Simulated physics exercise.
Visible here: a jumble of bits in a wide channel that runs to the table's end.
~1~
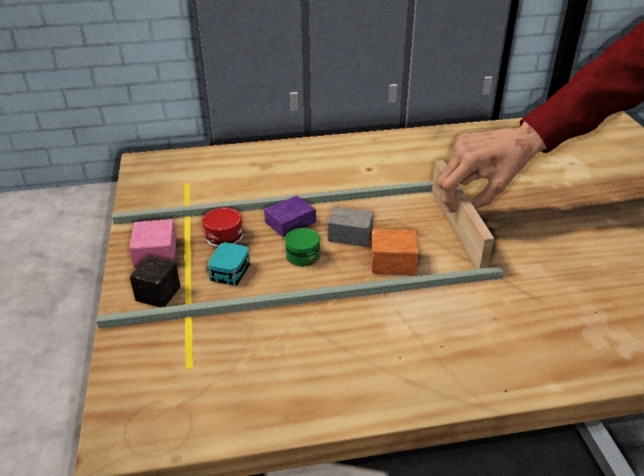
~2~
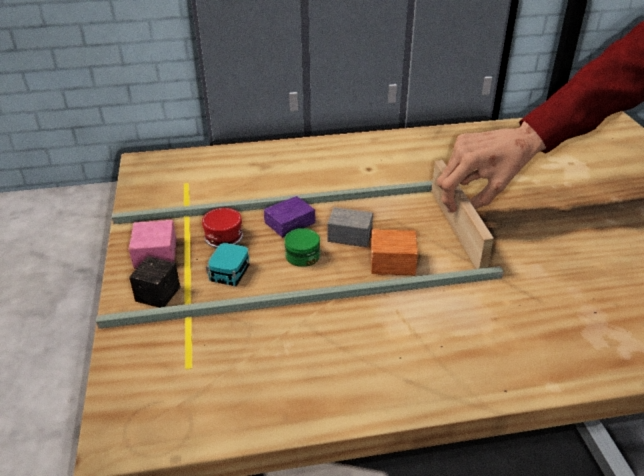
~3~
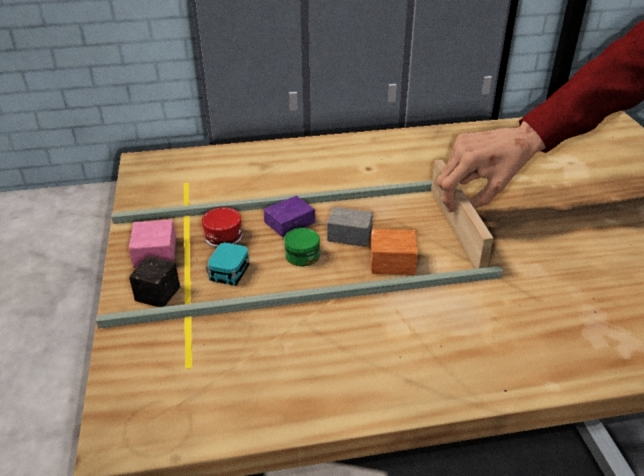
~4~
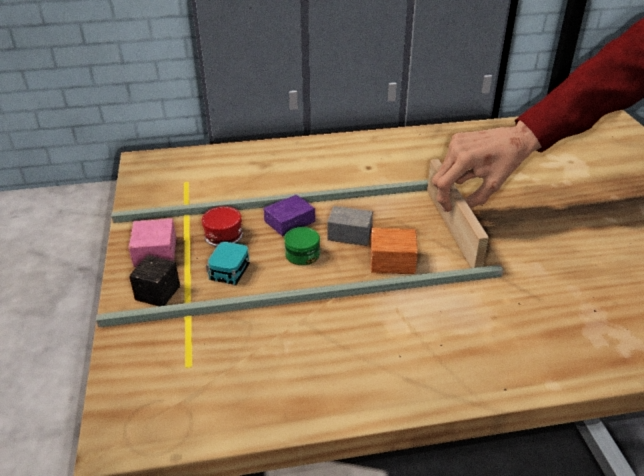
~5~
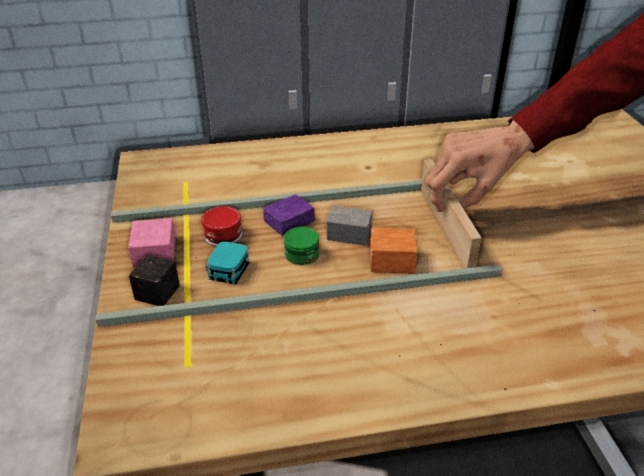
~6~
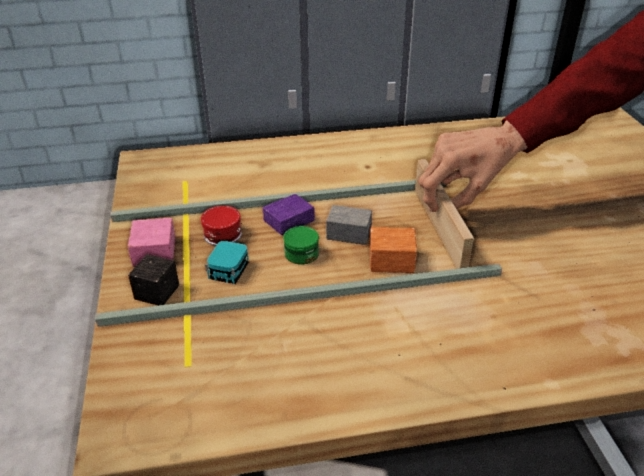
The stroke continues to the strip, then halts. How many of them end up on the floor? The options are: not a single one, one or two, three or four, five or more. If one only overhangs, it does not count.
Answer: One or two.
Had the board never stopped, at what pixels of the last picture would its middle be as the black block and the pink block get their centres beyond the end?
Around (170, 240), then around (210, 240).
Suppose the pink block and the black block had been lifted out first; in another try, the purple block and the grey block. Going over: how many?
Counts - first: 0, second: 0.
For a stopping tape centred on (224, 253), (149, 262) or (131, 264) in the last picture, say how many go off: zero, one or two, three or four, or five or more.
Counting what would fall each time, I get zero; five or more; five or over.
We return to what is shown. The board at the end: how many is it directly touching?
It's touching 3 at the end.
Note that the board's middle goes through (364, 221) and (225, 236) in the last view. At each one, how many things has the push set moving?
Counts: 2, 8.
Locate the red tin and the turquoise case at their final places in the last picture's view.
Near (122, 232) and (113, 277).
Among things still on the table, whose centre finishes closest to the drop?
Nearest at the end: The black block.
Early on, none off yet; pink block at rest near (153, 242); black block at rest near (155, 280); red tin at rest near (222, 226).
A while later, none off yet; pink block at rest near (153, 242); black block moving near (149, 282); red tin travelled a little near (209, 227).
Finally, the number that fall off is one or two; lost, pink block.
